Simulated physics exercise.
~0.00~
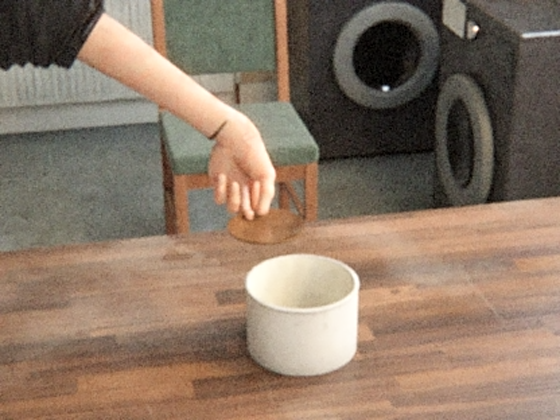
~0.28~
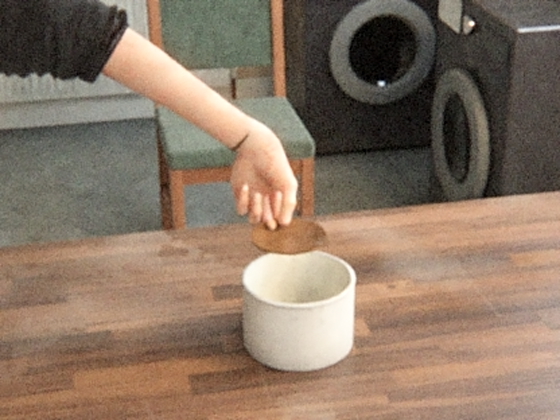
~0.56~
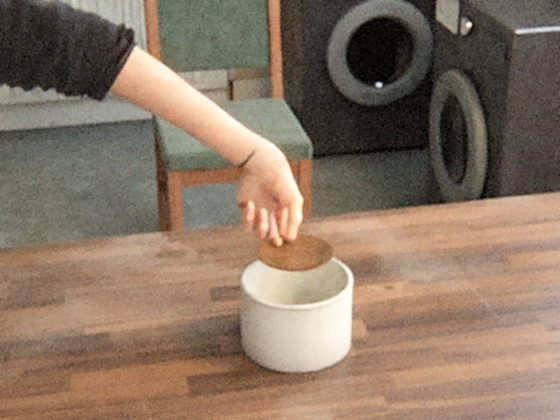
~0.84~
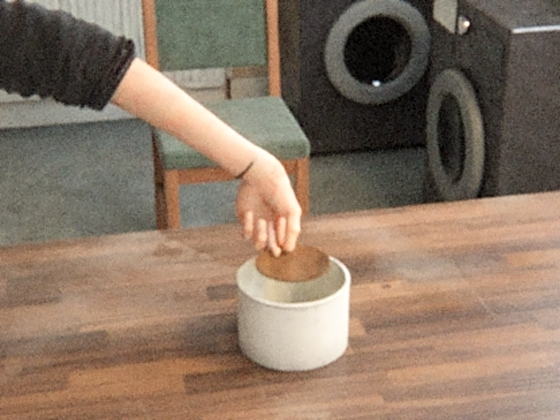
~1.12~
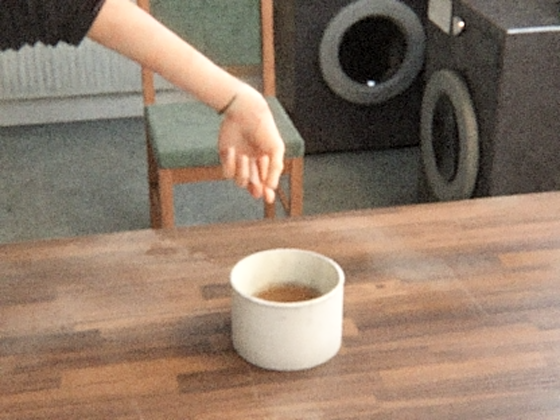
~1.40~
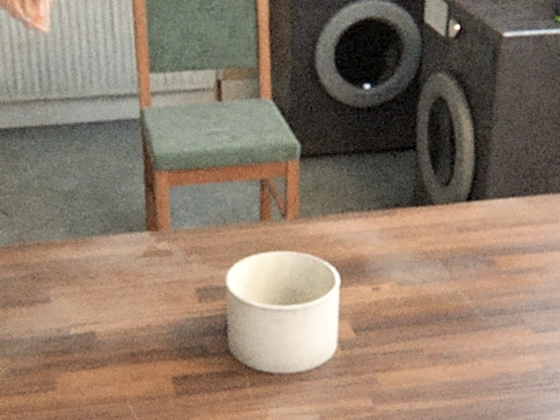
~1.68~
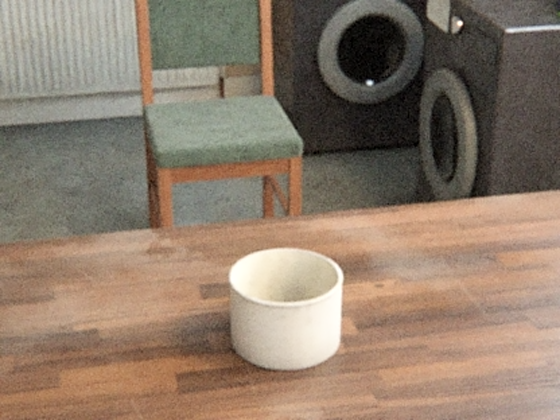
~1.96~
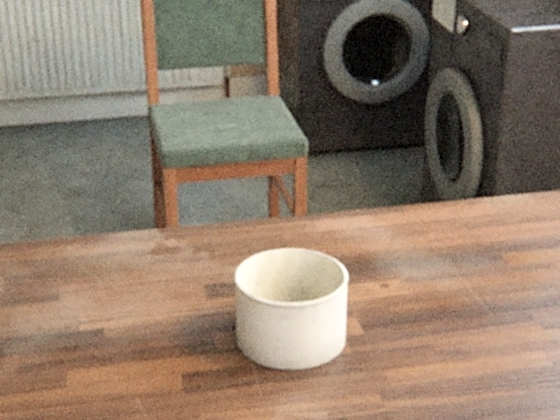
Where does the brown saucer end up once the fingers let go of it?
The brown saucer falls down inside the white container instead of resting on its rim as a lid.
